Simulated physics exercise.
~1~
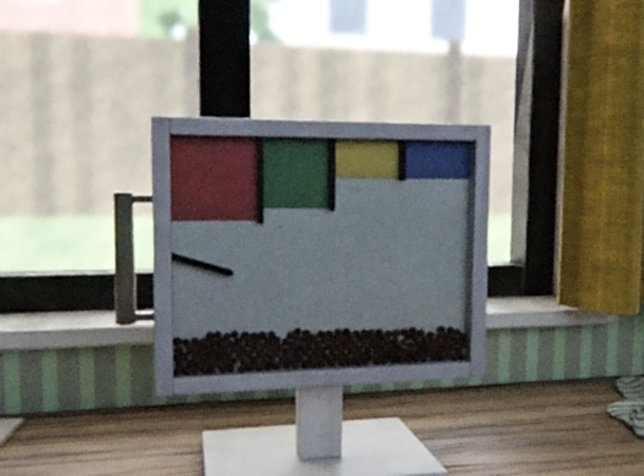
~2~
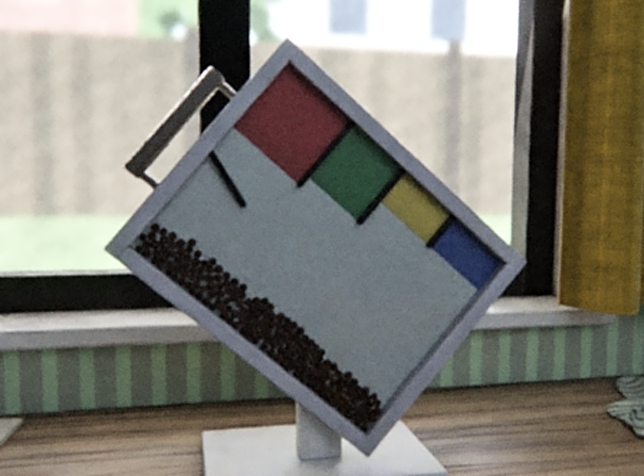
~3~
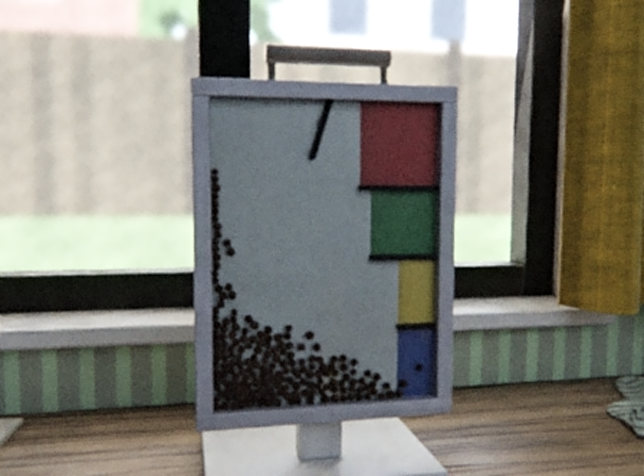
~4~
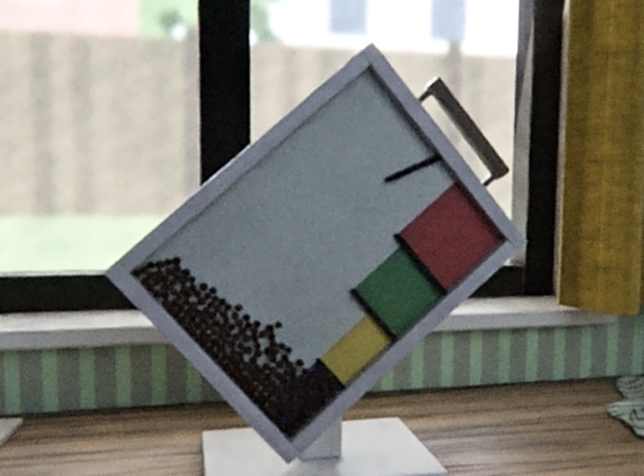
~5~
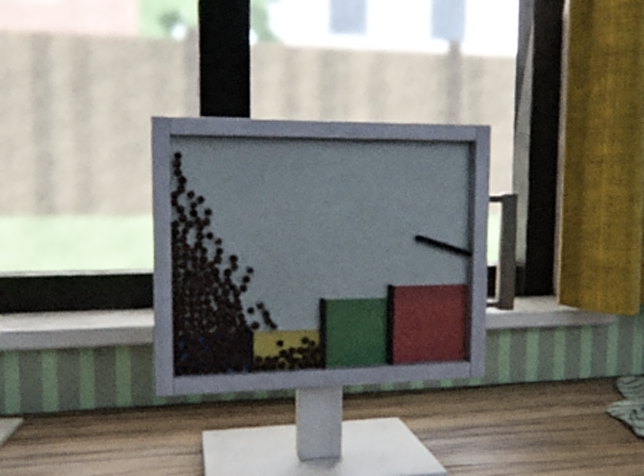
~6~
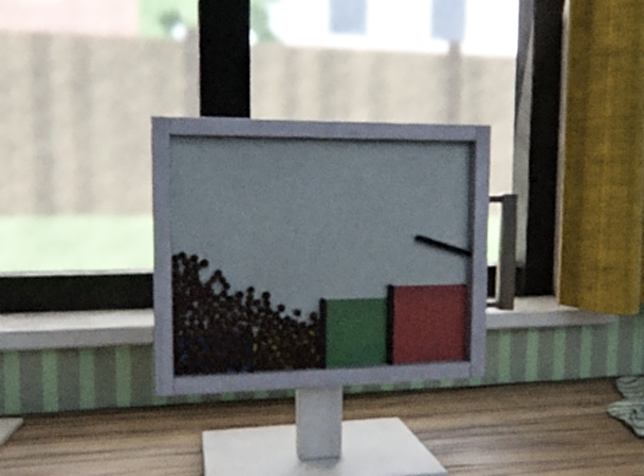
A clear-fronted case turns clockwise upside down, and its dark beads settle over two left pockets.
